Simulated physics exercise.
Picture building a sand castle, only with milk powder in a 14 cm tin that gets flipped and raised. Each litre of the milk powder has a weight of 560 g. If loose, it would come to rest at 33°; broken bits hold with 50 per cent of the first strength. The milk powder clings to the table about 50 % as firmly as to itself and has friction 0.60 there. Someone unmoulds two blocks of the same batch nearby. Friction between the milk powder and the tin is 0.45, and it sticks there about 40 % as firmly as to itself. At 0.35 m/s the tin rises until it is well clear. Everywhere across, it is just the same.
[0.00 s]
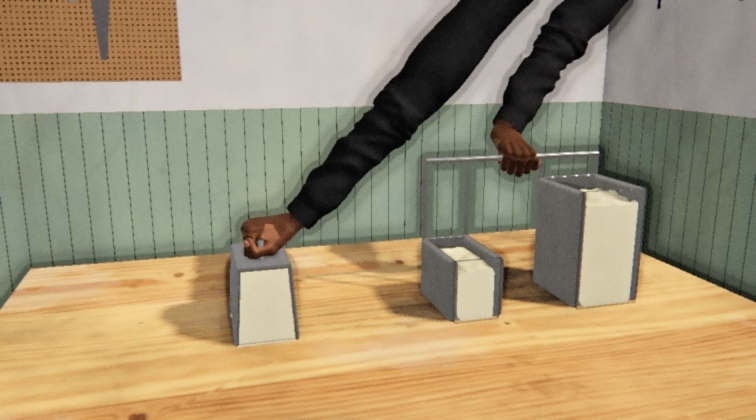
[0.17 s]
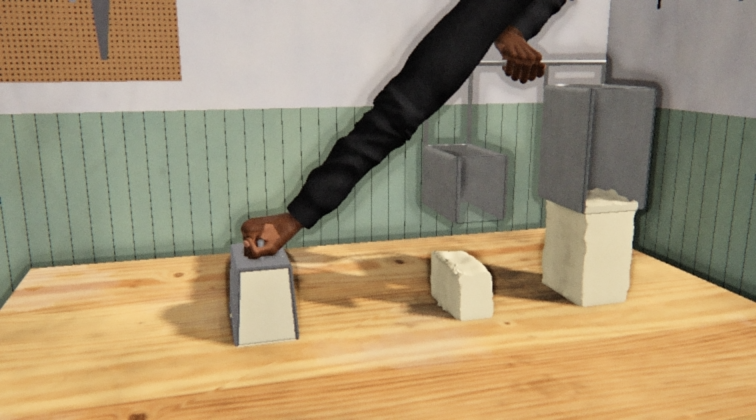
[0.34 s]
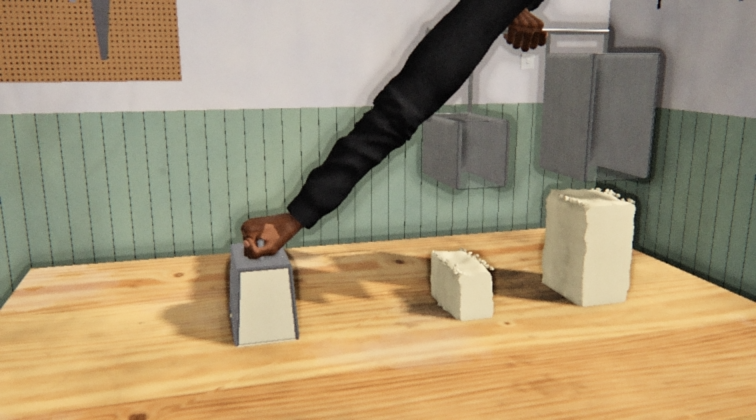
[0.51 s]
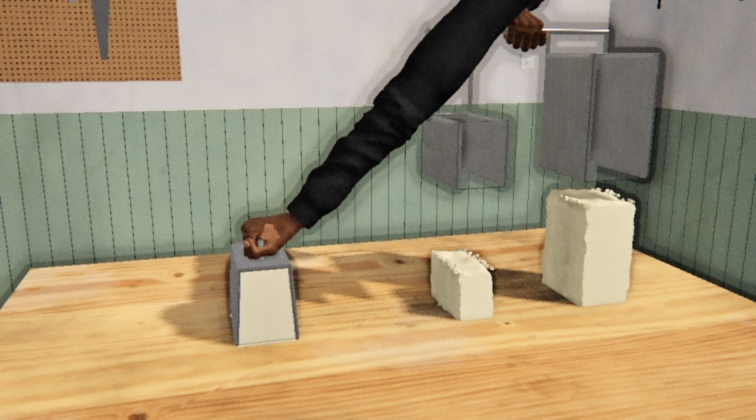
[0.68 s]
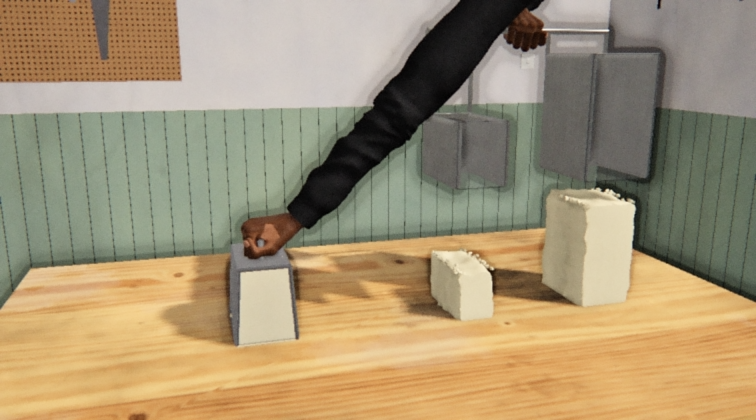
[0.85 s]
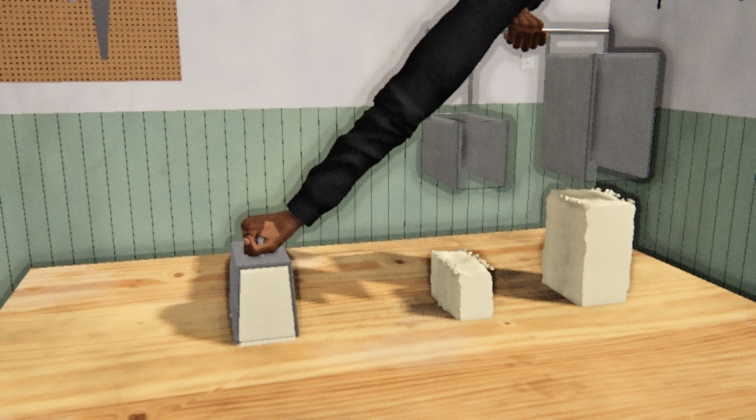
We see one hand lift a pair of grey moulds by a bar, uncovering two pale powder blocks on a wooden table, while the other hand grips a grey tin at left, which barely moves.
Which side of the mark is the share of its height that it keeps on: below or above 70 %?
It is above.
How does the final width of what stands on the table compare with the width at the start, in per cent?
About 90 per cent.
After 1.09 s, the tin is up by 8.4 cm.
After 1.37 s, the tin is up by 18 cm; what stands on the table is 99 % of the tin's depth.
After 1.65 s, the tin is up by 26 cm; what stands on the table is 99 % of the tin's depth.
After 1.93 s, the tin is up by 26 cm; what stands on the table is 99 % of the tin's depth.
After 2.03 s, the tin is up by 26 cm; what stands on the table is 99 % of the tin's depth.
